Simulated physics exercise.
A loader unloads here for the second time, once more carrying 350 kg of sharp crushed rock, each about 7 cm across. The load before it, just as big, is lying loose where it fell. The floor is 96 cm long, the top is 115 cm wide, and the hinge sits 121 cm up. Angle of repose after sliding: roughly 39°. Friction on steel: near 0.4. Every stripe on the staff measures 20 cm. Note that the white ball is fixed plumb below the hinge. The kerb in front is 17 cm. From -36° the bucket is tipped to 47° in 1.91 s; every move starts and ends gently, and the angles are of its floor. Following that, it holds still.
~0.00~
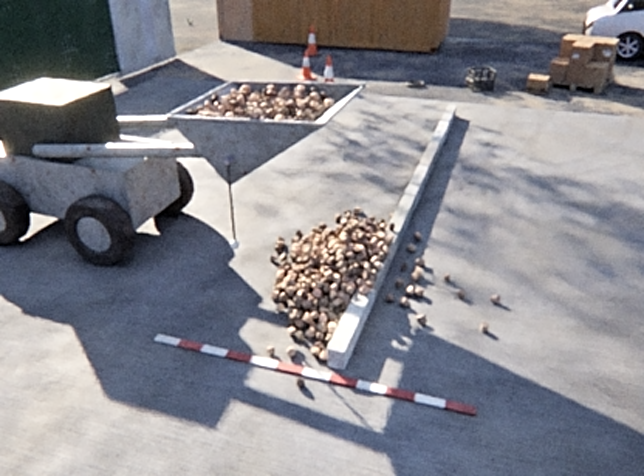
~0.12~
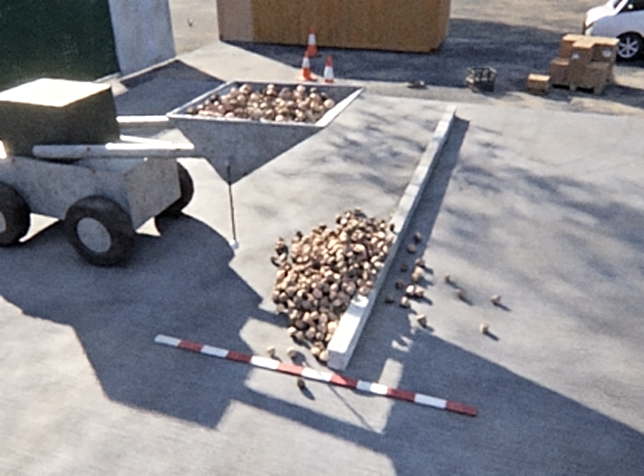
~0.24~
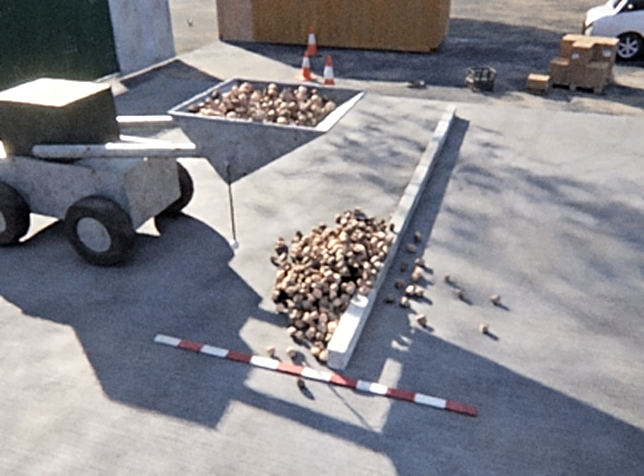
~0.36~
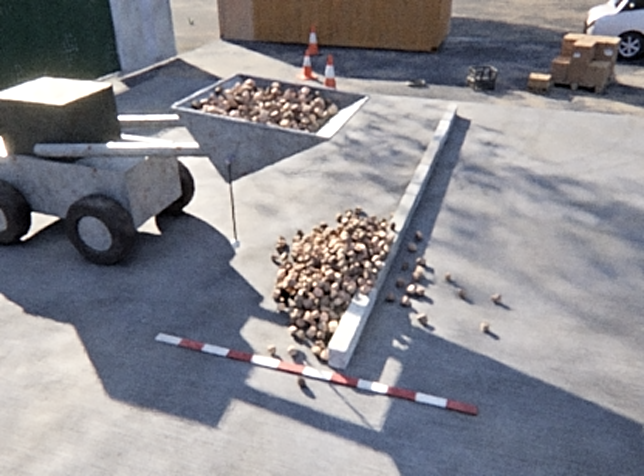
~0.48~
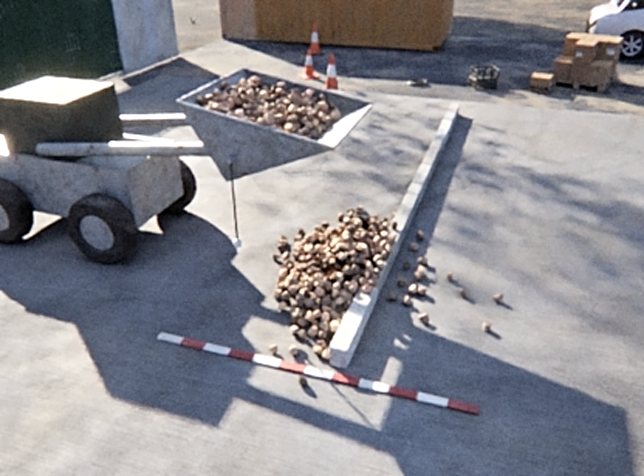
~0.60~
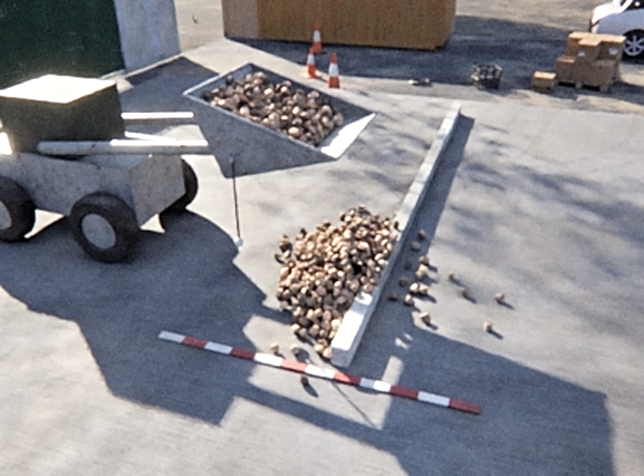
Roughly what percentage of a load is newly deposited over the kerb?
Around 14 per cent of a load is newly deposited there.
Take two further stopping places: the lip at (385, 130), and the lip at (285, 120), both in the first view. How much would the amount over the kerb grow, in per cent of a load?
First place: Roughly 85 %; second place: Roughly 0 %.
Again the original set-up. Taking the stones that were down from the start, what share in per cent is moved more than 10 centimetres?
Close to 5 in a hundred of them.
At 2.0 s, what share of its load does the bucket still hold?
About 20 percent is still in there.
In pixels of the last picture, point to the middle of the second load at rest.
Around (341, 251).
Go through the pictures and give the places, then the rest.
Lip at (323, 125), floor tilted -36°, highest stones at (270, 94). The earlier load is highest near (347, 240), 31 cm above ground level, 97 % on this side of the kerb, 3 % over the kerb, in the first frame.
Lip at (324, 127), floor tilted -35°, highest stones at (260, 94); the stones move at 0.1 m/s on average, in the second frame.
The bucket is at -32°, its lip at (326, 132); the top of the load is at (248, 93); the stones move at 0.1 m/s on average, in the third frame.
Lip at (329, 139), floor tilted -28°, highest stones at (243, 91); the stones move at 0.2 m/s on average, in the fourth frame.
The bucket is at -23°, its lip at (334, 149); the top of the load is at (242, 88); the stones move at 0.2 m/s on average, in the fifth frame.
The bucket is at -17°, its lip at (337, 160); the top of the load is at (246, 84); the stones move at 0.2 m/s on average, in the sixth frame.
After 1.4 s the floor is at 34°; in per cent of one load, 98 in the bucket, 99 on this side of the kerb, 3 over the kerb; the foremost stones are at (449, 292).
After 2.0 s the floor is at 47°; in per cent of one load, 18 in the bucket, 177 on this side of the kerb, 6 over the kerb; the foremost stones are at (449, 292).
After 2.4 s the floor is at 47°; in per cent of one load, 1 in the bucket, 186 on this side of the kerb, 13 over the kerb; the foremost stones are at (472, 295).
After 5.0 s the floor is at 47°; in per cent of one load, 0 in the bucket, 184 on this side of the kerb, 16 over the kerb; the foremost stones are at (487, 292). Net gain over the kerb, 14.
